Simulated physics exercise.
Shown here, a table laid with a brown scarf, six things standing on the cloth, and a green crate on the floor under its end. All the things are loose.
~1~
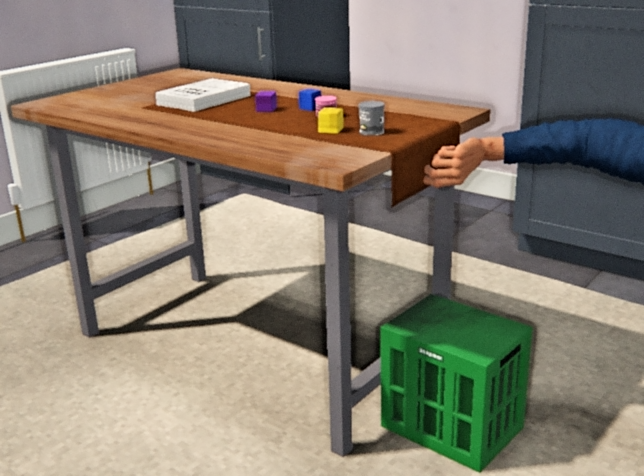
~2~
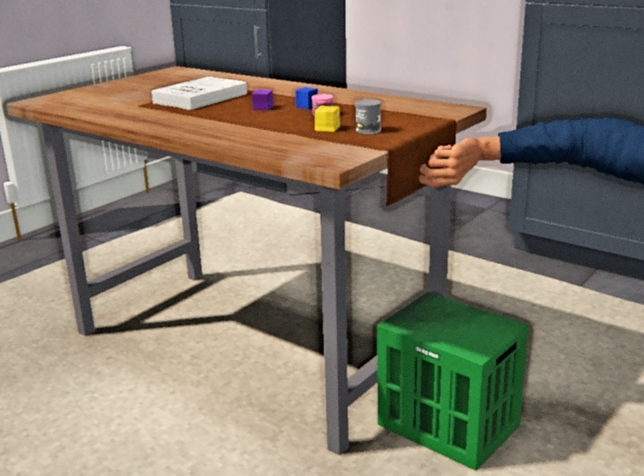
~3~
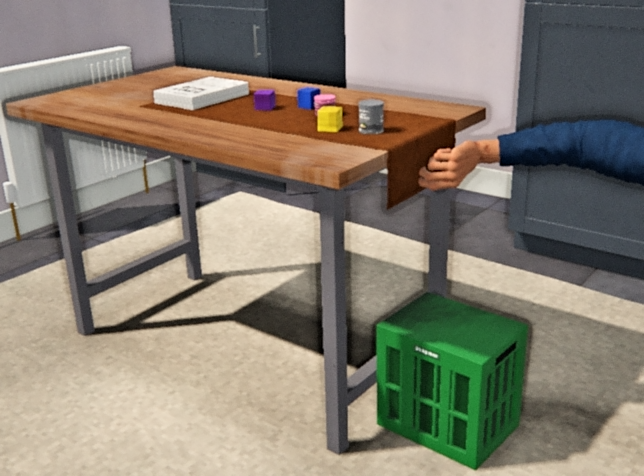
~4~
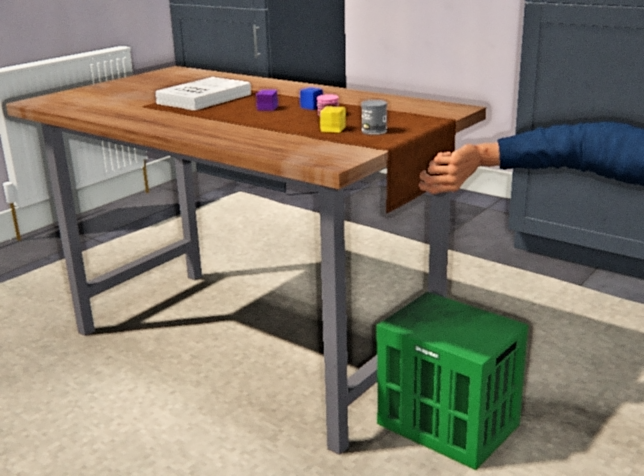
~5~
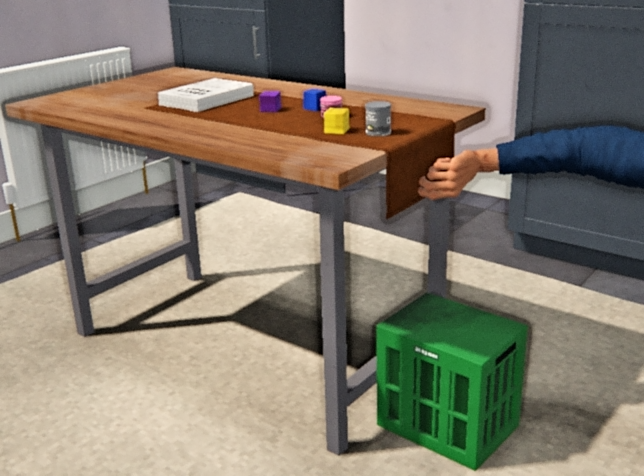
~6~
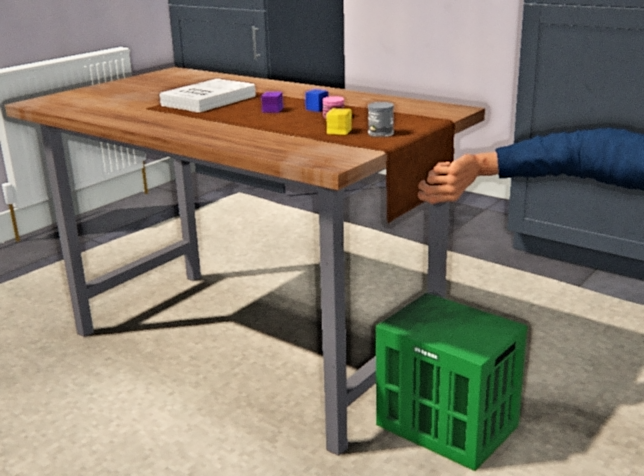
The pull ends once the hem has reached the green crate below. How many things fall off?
The count of fallen things is three.
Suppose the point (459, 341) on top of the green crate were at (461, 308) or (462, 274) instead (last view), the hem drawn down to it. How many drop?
Over the edge go 2 and 1.
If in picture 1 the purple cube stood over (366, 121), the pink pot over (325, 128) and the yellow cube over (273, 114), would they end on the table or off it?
The purple cube goes over; the pink pot tumbles off; the yellow cube survives.
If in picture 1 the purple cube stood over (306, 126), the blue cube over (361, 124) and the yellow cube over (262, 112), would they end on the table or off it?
The purple cube comes down, the blue cube drops off, the yellow cube stays on.
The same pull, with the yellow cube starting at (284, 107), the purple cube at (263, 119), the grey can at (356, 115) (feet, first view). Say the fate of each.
The yellow cube keeps its place on top; the purple cube does not fall; the grey can drops off.
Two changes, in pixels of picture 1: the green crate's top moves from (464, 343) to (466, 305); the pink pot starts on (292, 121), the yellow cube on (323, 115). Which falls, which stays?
The pink pot holds on; the yellow cube stays on.
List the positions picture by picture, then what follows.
In the first frame, hem (392, 207); grey can (372, 104); yellow cube (331, 110); pink pot (326, 98); blue cube (310, 91); purple cube (266, 93); top of the crate (464, 342).
In the second frame, hem (386, 206); grey can (368, 102).
In the third frame, hem (387, 209); yellow cube (330, 109).
In the fourth frame, hem (386, 213); pink pot (328, 97); top of the crate (460, 340).
In the fifth frame, hem (387, 219); blue cube (315, 91).
In the sixth frame, hem (388, 223); grey can (381, 105); yellow cube (339, 111); pink pot (334, 99); blue cube (317, 91); purple cube (272, 94).
Early on, hem near (422, 245); grey can gone.
Midway, hem near (422, 279); grey can and yellow cube gone.
Near the end, hem on the crate; grey can, yellow cube and pink pot gone.
Finally, hem on the crate; grey can, yellow cube and pink pot gone. It carries off three.
